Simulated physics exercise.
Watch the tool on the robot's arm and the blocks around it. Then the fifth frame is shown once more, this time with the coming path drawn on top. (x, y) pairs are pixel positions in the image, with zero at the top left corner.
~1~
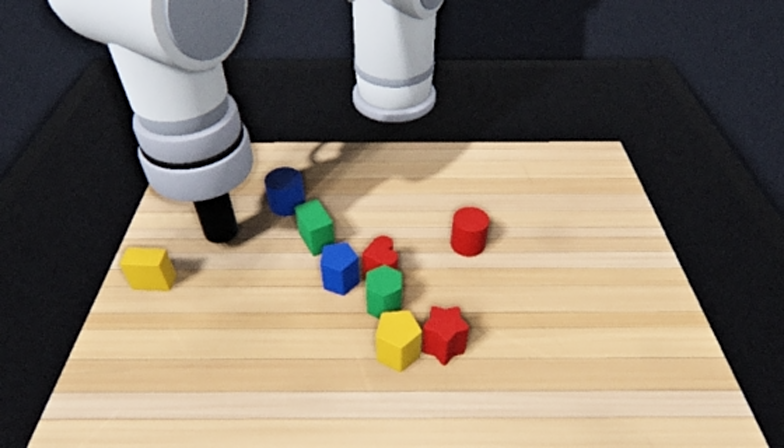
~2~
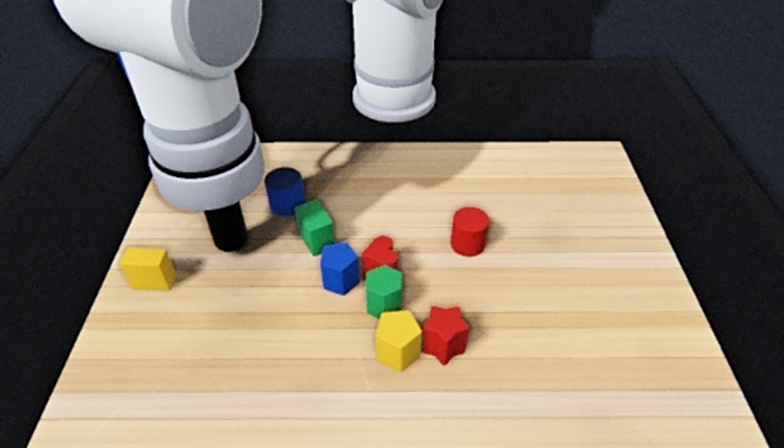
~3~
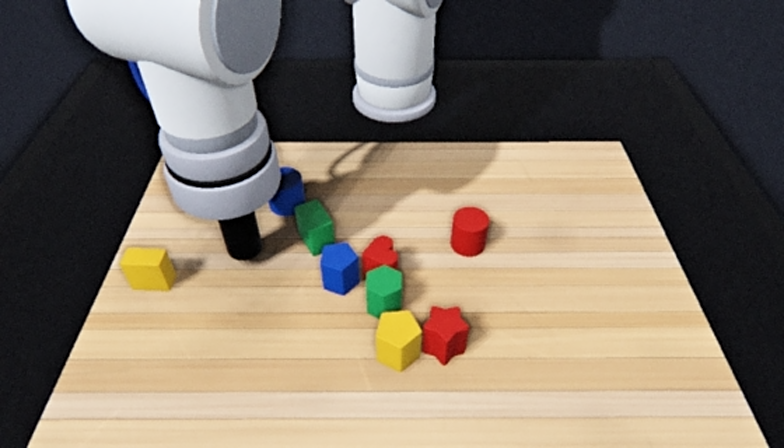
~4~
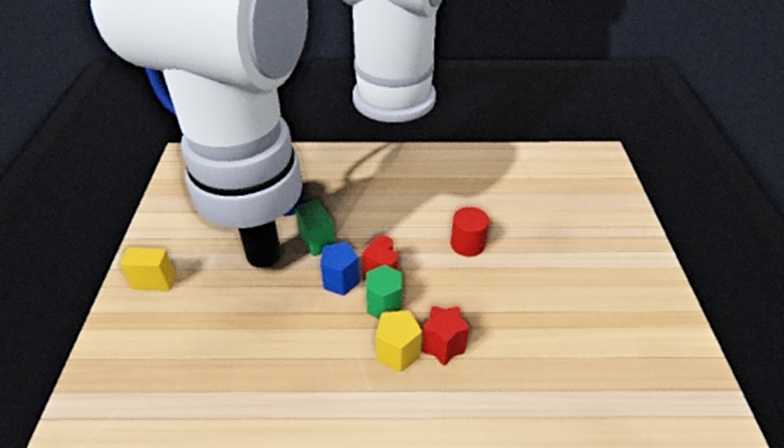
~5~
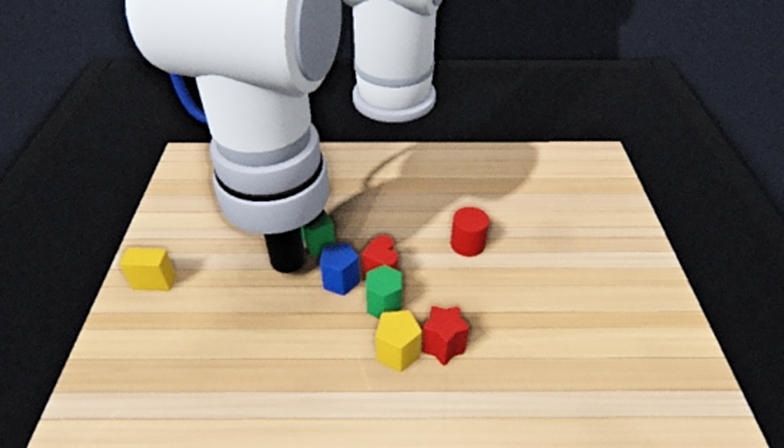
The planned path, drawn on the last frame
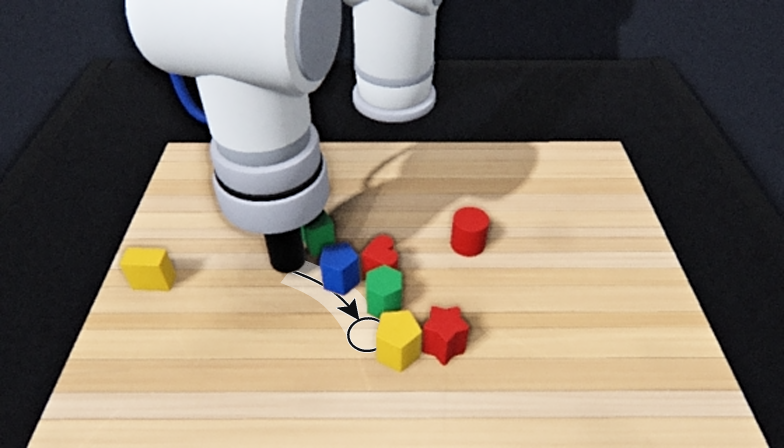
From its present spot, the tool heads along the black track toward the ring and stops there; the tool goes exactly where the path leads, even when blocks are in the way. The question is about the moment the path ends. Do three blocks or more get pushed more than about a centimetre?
Yes - that is the case.
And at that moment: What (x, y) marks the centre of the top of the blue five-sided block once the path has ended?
About (383, 270).
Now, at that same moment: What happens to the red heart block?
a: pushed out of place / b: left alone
Letter a.
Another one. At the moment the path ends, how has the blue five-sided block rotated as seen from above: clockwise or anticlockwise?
The block spins anticlockwise.
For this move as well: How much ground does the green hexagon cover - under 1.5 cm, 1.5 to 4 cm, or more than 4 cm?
It travels between 1.5 and 4 cm.
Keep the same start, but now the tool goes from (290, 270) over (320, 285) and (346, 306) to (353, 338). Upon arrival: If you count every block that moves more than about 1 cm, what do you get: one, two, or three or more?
Total: Three-plus.
The line goes from (290, 270) via (322, 284) and (348, 306), ending at (368, 334).
What follows on the original path. One third of the way, tool (321, 275); blue five-sided block (354, 260); red heart block (389, 249).
Two thirds of the way, tool (347, 297); blue five-sided block (381, 269), turned 30° anticlockwise; red heart block (402, 246), turned 45° anticlockwise; green hexagon (411, 289), turned 25° clockwise.
At the end, tool (367, 326); blue five-sided block (383, 270), turned 35° anticlockwise; red heart block (402, 246), turned 45° anticlockwise; green hexagon (413, 289), turned 30° clockwise; yellow five-sided block (401, 330).
